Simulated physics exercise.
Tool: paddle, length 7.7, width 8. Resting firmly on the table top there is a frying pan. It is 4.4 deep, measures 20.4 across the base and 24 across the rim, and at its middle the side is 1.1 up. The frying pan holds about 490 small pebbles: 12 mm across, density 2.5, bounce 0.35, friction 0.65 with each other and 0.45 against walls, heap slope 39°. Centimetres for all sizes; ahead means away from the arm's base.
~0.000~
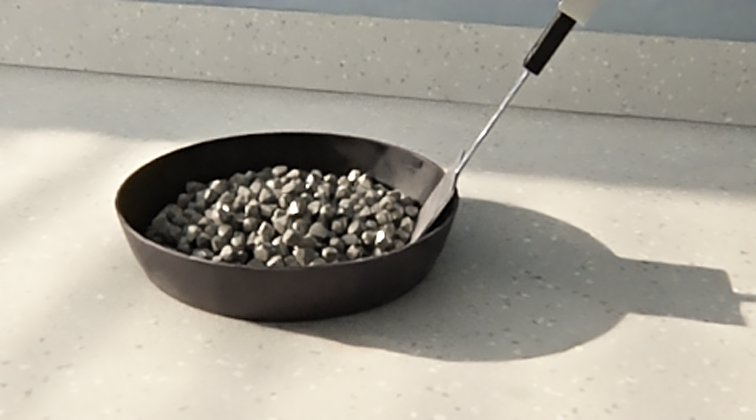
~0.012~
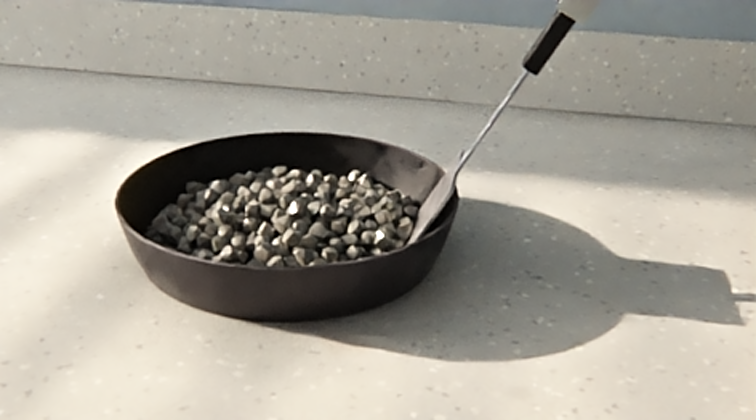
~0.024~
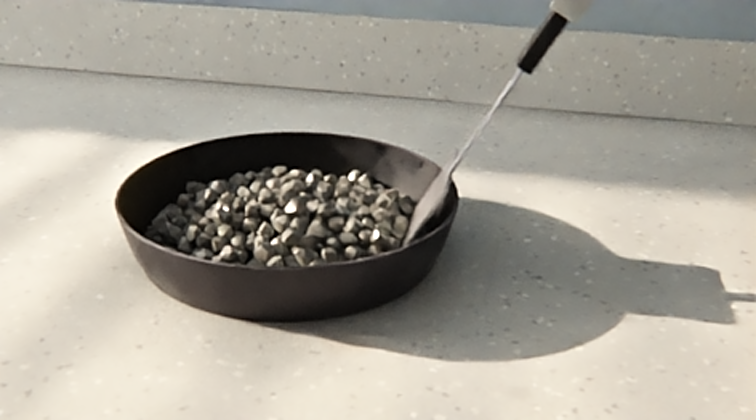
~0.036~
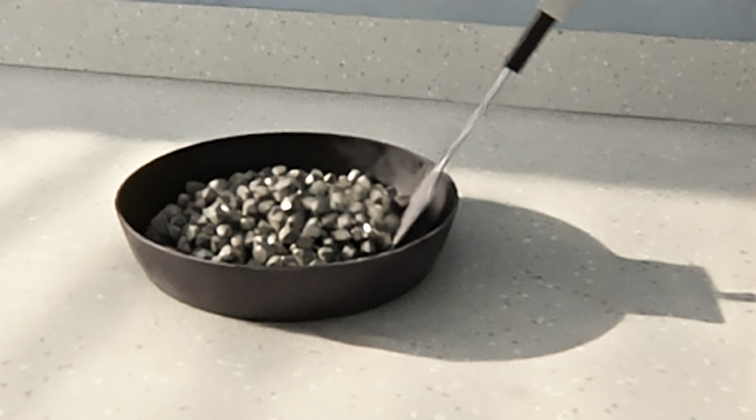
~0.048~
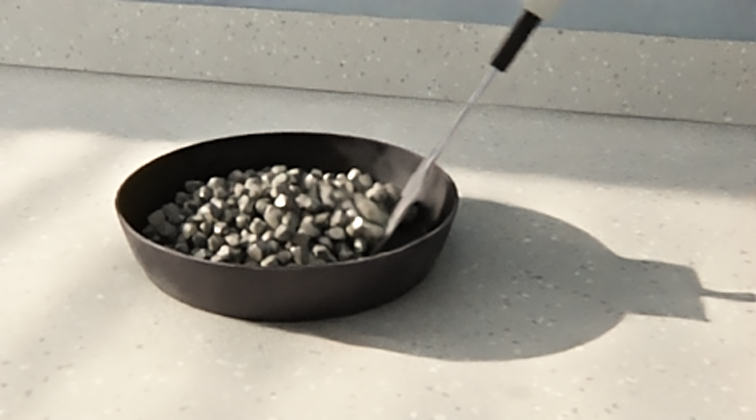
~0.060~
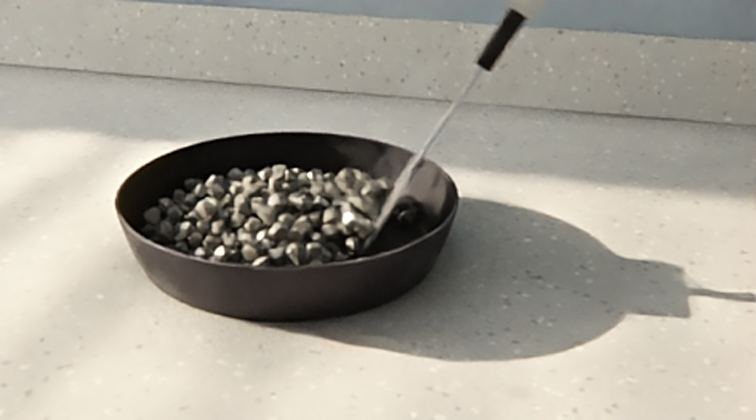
A spatula dipped into a dark round pan of small grey pebbles slid from the right edge toward the left, pushing the nearby pebbles along and leaving a bare patch behind it.
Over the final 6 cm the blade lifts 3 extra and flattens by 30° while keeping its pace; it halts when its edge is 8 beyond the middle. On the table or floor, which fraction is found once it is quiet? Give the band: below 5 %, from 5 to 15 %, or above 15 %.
From 5 to 15 %.
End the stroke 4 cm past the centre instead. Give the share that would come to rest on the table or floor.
Then roughly 0 percent would finish on the table or floor.
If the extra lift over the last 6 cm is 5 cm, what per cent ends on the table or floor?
You'd expect near 15 percent of it there.
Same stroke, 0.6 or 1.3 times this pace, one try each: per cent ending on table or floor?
Estimates in order: 5 per cent, 15 per cent.
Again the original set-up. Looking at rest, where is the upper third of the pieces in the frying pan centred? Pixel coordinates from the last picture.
Centre: Roughly (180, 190).
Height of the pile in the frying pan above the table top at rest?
Peak at rest, approximately 6.5 centimetres.
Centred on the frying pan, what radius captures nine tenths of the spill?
Radial distance: Approx. 25 cm.
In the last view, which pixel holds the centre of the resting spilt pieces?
In the last view, it's around (85, 209).
By 0.12 s, sloping 61°, highest piece 7 above the table; 487 in the frying pan.
By 0.18 s, sloping 50°, highest piece 7 above the table; 487 in the frying pan.
By 0.42 s, sloping 31°, highest piece 6 above the table; 443 in the frying pan, 41 on the table or floor, 3 on the blade or in flight.
By 1.47 s, sloping 31°, highest piece 6 above the table; 442 in the frying pan, 45 on the table or floor.
Final count, 442 in the frying pan, 45 on the table or floor. That is 9 % on the table or floor.
